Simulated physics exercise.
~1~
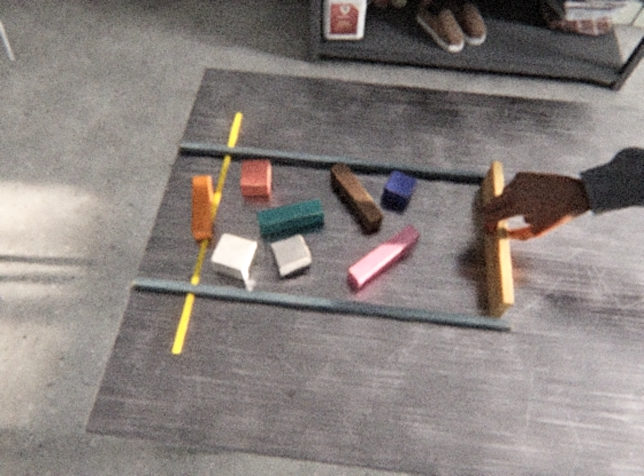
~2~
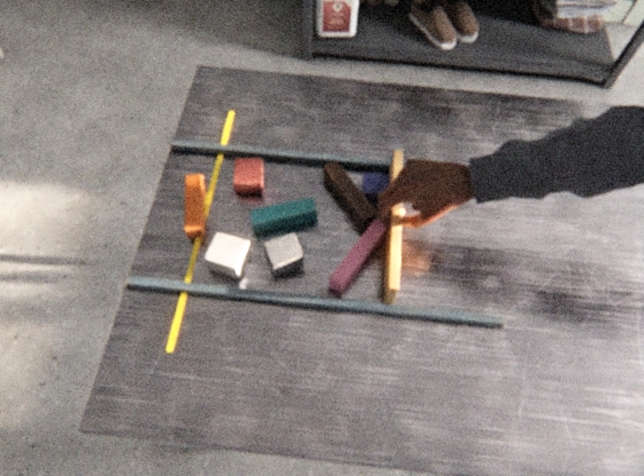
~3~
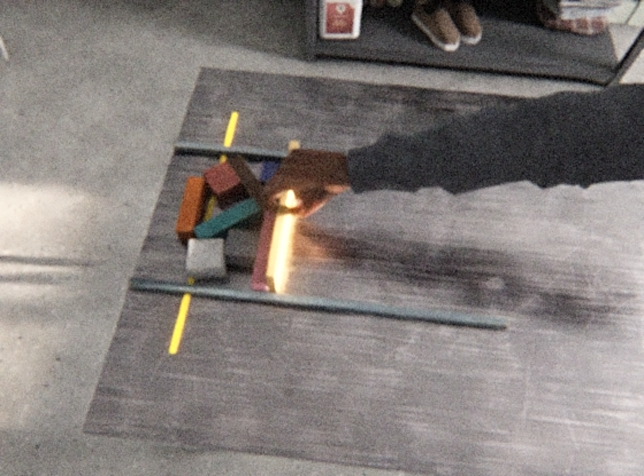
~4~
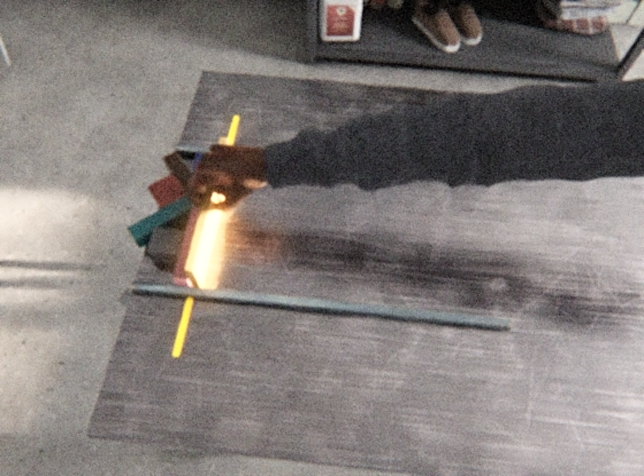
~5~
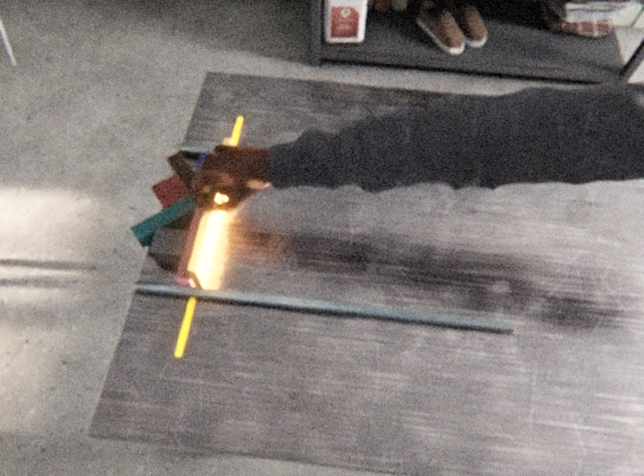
On a dark tabletop marked with yellow tape, a hand slides an upright board leftward between two rails, sweeping colored blocks and bars together toward the edge; the board stops at the tape, the white block and orange stick have fallen, and red and teal pieces jut past the edge.
